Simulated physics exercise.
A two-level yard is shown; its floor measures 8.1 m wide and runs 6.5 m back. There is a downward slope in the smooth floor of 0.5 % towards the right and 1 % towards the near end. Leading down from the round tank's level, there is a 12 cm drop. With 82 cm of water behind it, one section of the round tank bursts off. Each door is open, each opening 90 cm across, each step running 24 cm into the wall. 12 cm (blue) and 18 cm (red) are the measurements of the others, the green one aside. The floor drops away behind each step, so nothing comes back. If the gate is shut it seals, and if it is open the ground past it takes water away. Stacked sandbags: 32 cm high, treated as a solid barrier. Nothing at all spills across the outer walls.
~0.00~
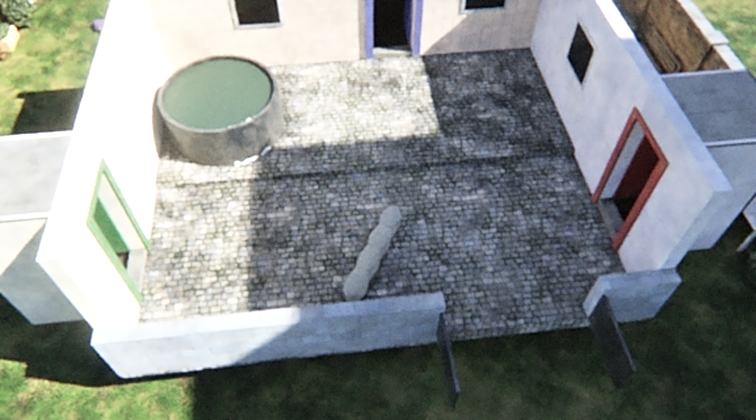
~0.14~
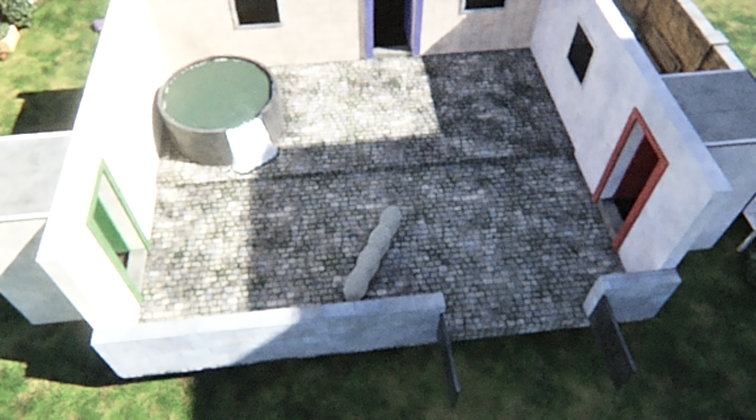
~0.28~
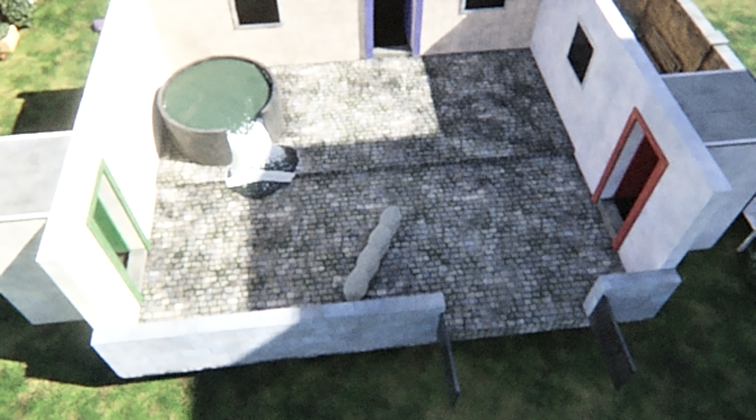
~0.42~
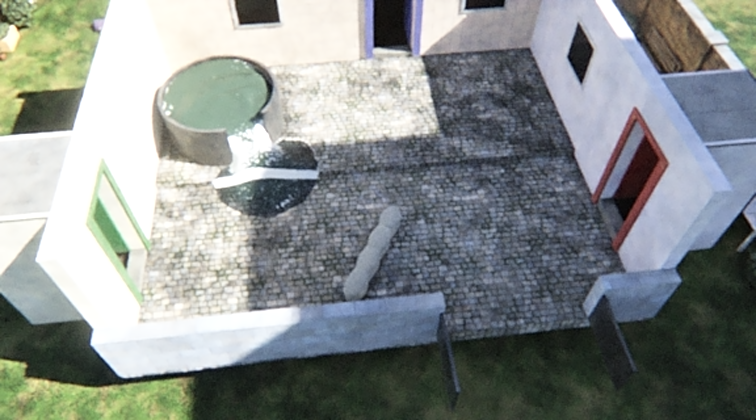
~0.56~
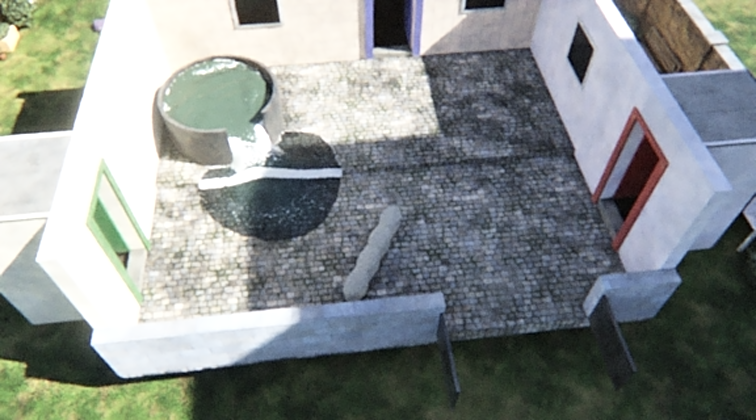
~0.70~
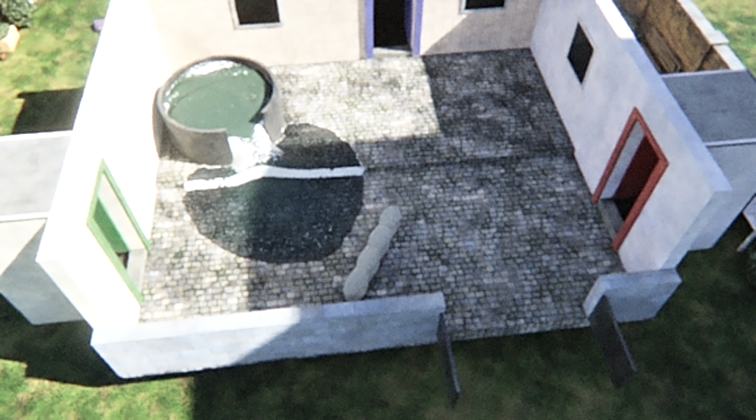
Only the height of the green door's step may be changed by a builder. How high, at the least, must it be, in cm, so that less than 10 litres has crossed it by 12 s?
It needs to be about 12 cm high.
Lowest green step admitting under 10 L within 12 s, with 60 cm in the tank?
Roughly 8.0 cm high.
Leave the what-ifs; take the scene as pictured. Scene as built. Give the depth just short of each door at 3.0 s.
In cm: Blue 0, green 3, red 7.
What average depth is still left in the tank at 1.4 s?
I'd put it at some 58 centimetres on average.
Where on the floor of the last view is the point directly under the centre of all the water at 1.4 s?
Roughly (250, 153).
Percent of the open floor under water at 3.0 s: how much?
Some 45 in a hundred.
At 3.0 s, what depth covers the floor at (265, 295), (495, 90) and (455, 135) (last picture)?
Respectively 12 cm, 0 cm and 1 cm.
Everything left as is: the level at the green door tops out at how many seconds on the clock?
Peak: Close to 4.0 s.
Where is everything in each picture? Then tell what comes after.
The round tank at (219, 94) is whole and still, 82 cm deep; the green door at (123, 240) is dry, in the first picture.
Water pours out at (251, 144) and has run 0.3 m, to (247, 173); about 10 cm deep outside, 82 cm at the back, in the second picture.
The front is at (260, 195), 0.9 m from the gap at (251, 146); 0.9 m2 of floor is wet, 82 cm left at the back, in the third picture.
The gap is at (251, 146), the front 1.4 m out at (296, 202); the back of the round tank holds 82 cm, in the fourth picture.
The front is at (304, 231), 2.0 m from the gap at (251, 146); 3.8 m2 of floor is wet, 77 cm left at the back, in the fifth picture.
The front is at (327, 251), 2.6 m from the gap at (251, 145); 5.9 m2 of floor is wet, 70 cm left at the back; the green door at (123, 240), 3.0 m from the gap, is still 1.3 m from the nearest water, in the sixth picture.
After 1.4 s water covers 25 % of the floor, deepest (40 cm) near (263, 155); it has not reached the green door.
After 3.0 s water covers 45 % of the floor, deepest (30 cm) near (310, 333); 3 cm at the green door, 0 litres in over its 13 cm step.
After 12.0 s water covers 55 % of the floor, deepest (17 cm) near (368, 250); 9 cm at the green door, 7 litres in over its 13 cm step.
At the green door as built, the water arrived by 1.8 s and peaked near 15 cm at 4.2 s.
With a step of 11 cm, 15 litres would have come in within the 12 s; with 14.5 cm, 3 litres. So under 10 litres takes about 12 cm.
